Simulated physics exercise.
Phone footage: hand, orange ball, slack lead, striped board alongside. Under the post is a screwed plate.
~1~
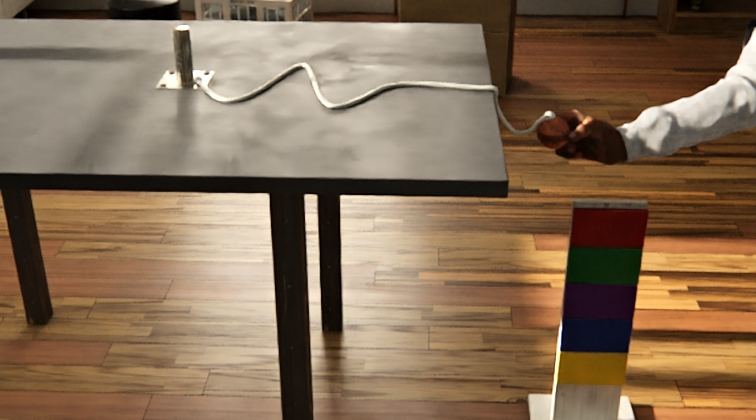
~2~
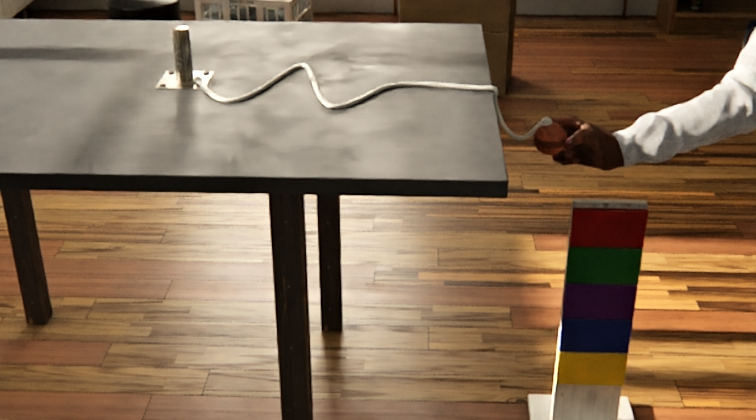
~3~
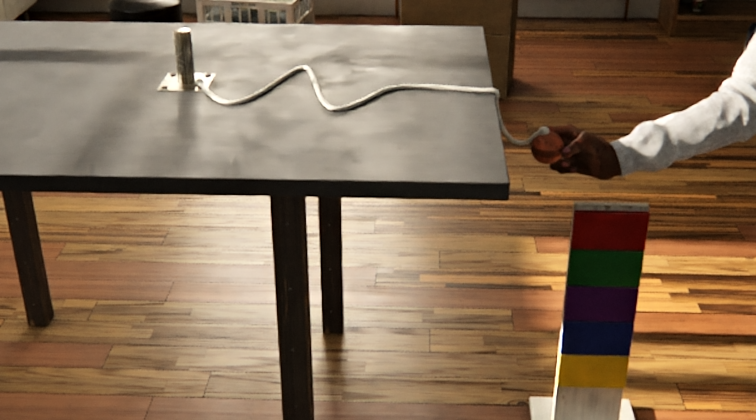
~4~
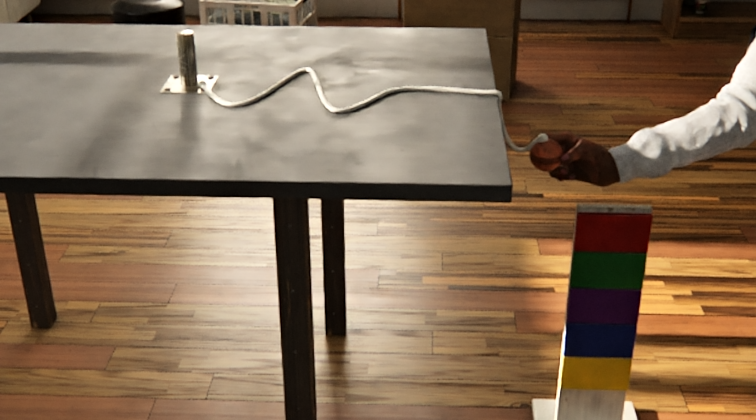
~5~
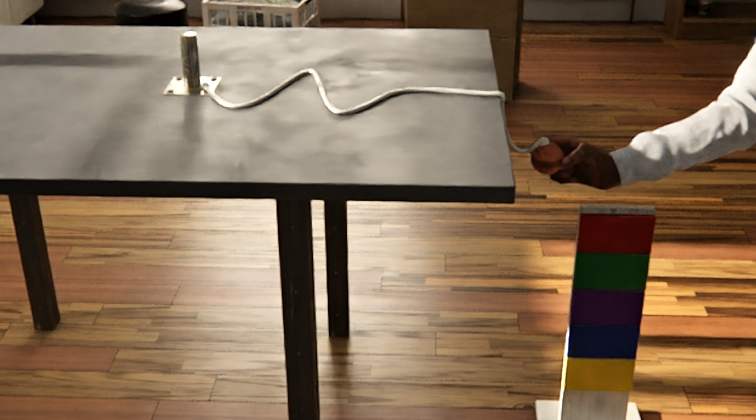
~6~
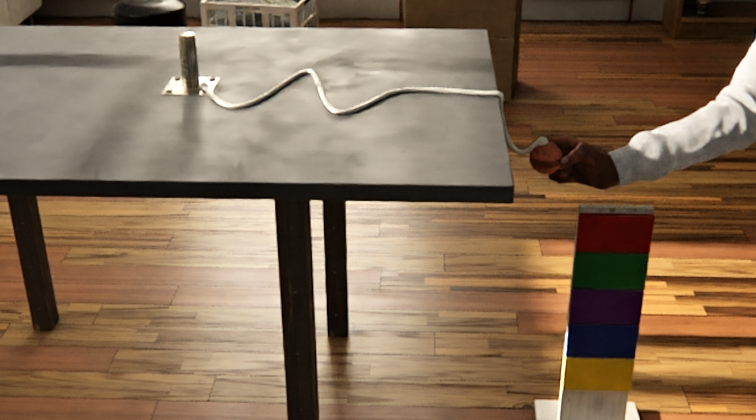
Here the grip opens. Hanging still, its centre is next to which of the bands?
Its middle rests at the yellow band.
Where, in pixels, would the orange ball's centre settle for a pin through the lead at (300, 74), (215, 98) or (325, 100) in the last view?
Taking the tries in turn: (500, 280), (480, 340) and (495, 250).
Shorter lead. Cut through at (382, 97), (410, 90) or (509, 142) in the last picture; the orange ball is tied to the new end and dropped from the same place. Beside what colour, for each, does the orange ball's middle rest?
The bands would be higher than all five, red and blue, in that order.
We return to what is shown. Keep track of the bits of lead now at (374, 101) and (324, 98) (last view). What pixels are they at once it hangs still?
They go to (499, 162) and to (478, 94).
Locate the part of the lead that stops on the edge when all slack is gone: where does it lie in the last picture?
Answer: The point at (328, 106).
Soon after, ball near (466, 356); level with yellow.
After that, ball near (498, 360); level with yellow.
In the end, ball near (477, 358); level with yellow. Its middle rests at the yellow band.
